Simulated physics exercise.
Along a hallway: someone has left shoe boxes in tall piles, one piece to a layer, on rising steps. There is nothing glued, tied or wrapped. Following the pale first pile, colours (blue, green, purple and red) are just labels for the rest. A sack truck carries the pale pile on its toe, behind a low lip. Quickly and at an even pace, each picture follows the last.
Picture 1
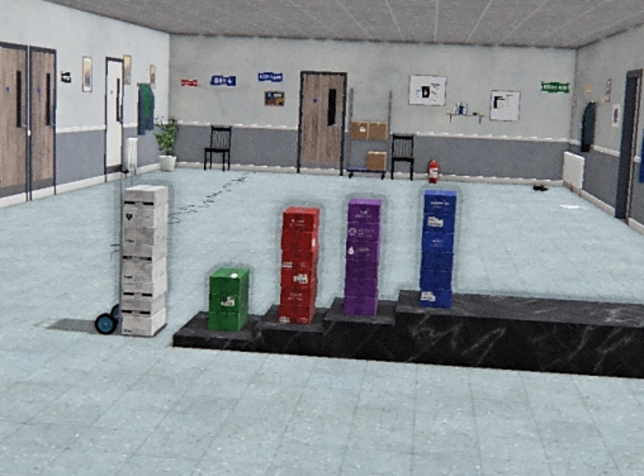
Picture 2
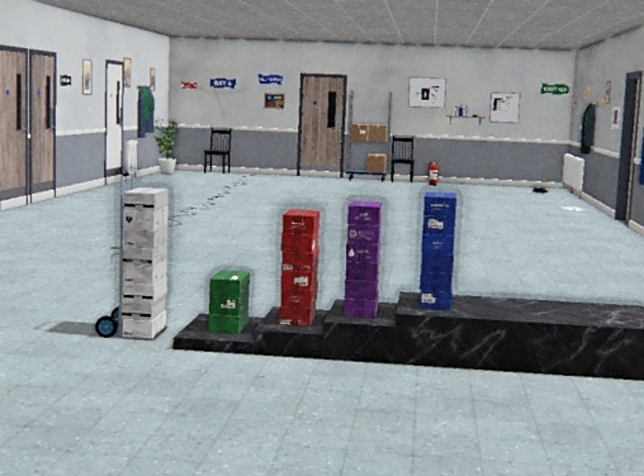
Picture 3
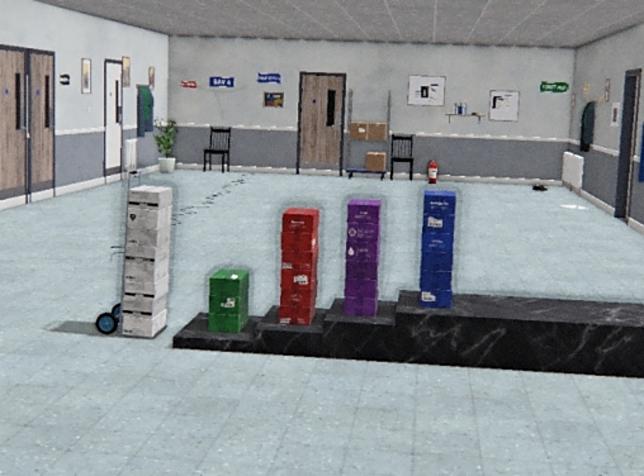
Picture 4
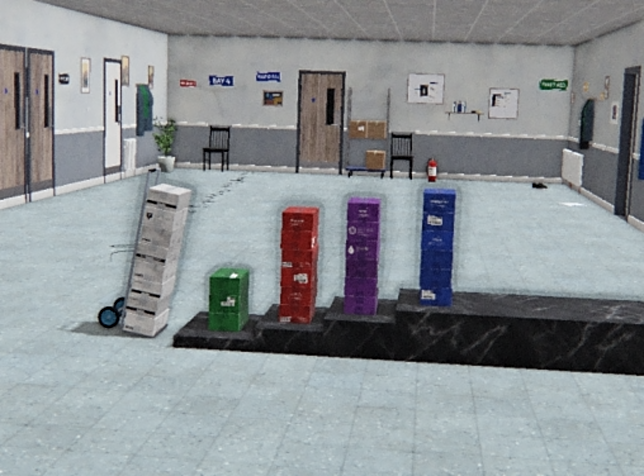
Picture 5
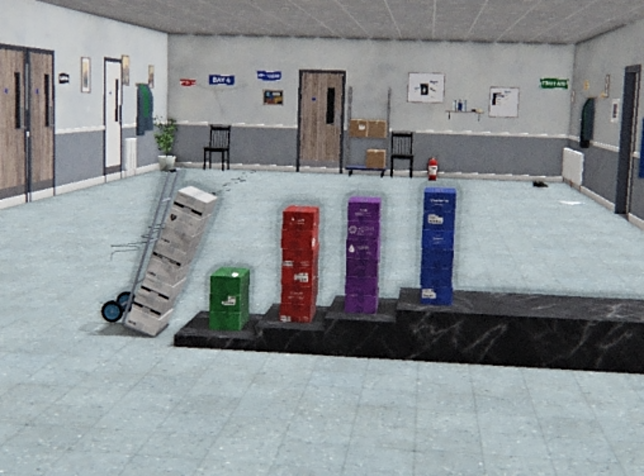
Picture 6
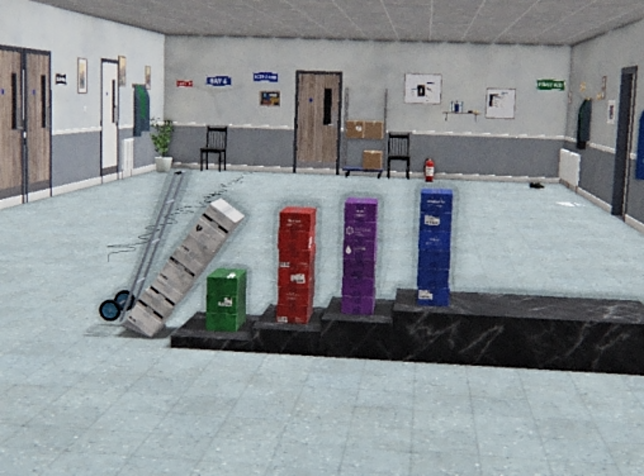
A tall pale pile of boxes on a blue-wheeled sack truck stands at the left of a wide hallway, seen from slightly above. To its right, green, red, purple and blue piles stand motionless on rising dark steps. The truck rocks rightward, slightly and then clearly, while the pale pile leans further right over the green one, its top separating from the frame, as the camera barely shifts.
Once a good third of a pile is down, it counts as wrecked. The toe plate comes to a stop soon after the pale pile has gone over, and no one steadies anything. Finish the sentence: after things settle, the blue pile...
It remains mostly standing.
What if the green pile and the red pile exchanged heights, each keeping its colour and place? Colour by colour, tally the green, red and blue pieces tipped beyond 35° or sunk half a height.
Green: 3, red: 0, blue: 0.
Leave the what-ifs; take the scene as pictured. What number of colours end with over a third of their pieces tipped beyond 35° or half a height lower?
0.
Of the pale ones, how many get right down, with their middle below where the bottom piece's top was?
The number is 1.
Just after the last frame, 8 of the pale pile down; none of the 6 blue boxes down (0 of 21 in all colours); top blue box unmoved.
A moment on, 8 of the pale pile down; none of the 6 blue boxes down (0 of 21 in all colours); top blue box unmoved; top green box moved half its height.
When it is over, 7 of the pale pile down; none of the 6 blue boxes down (0 of 21 in all colours); top blue box unmoved; top green box tilted a little. In pixels of the last frame, middles, top blue box near (436, 200), top green box near (240, 282).
